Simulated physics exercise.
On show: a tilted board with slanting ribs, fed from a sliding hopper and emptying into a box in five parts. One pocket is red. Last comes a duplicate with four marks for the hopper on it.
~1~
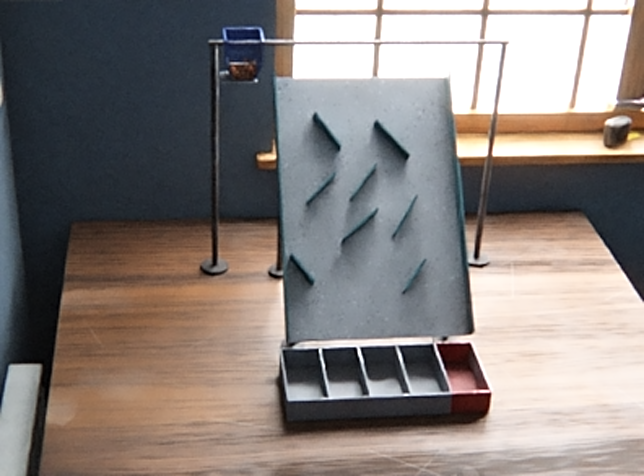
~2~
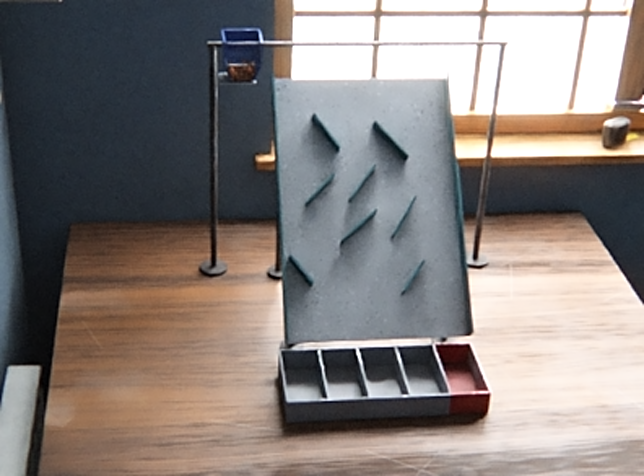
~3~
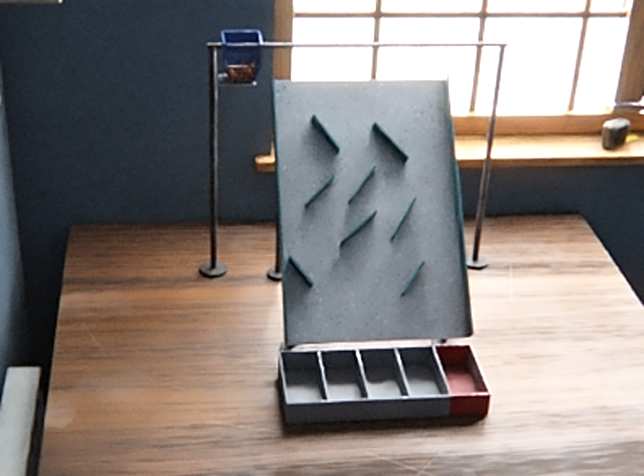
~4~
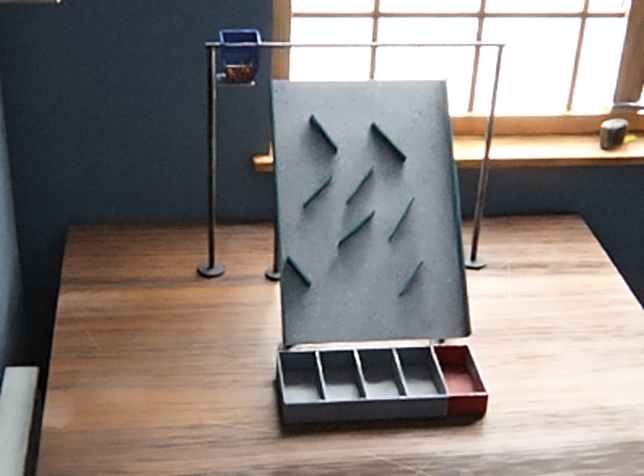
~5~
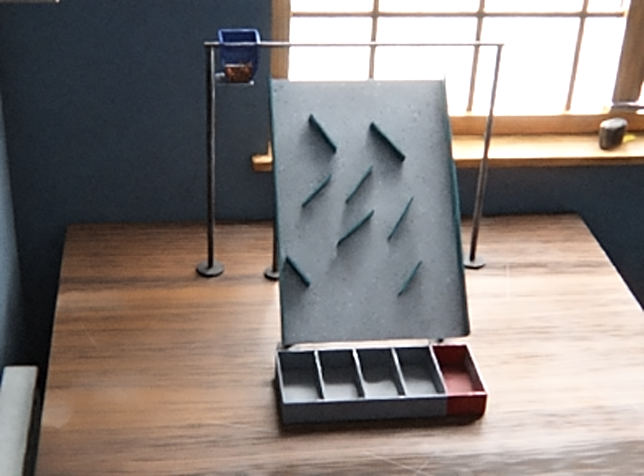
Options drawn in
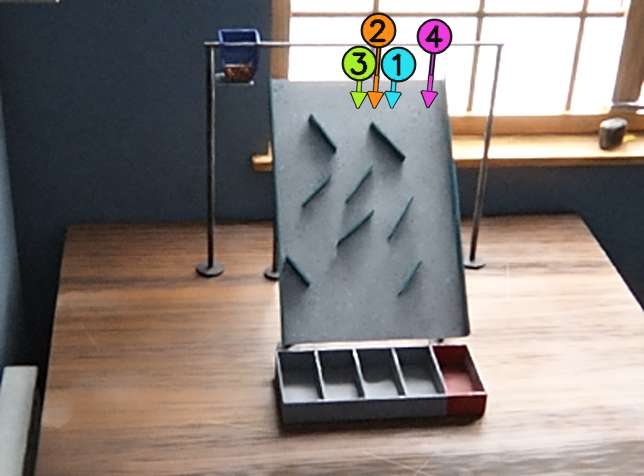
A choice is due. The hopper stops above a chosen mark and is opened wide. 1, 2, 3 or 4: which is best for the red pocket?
Mark 1.
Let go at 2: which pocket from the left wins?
It is the fifth one.
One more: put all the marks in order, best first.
The order is 1, 4, 2, 3.
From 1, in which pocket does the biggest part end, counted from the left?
It is the fifth one.
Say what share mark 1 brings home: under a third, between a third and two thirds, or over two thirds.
Over two thirds.
On the marked copy, mark 1 meets the board at (392, 101); mark 2 meets the board at (374, 102); mark 3 meets the board at (358, 102); mark 4 meets the board at (428, 101).
With 1, all but a few in the red pocket, only a few in other pockets.
With 2, close to two thirds in the red pocket, close to a third in other pockets.
With 3, a small share in the red pocket, the bulk in other pockets.
With 4, the bulk in the red pocket, close to a quarter in other pockets.
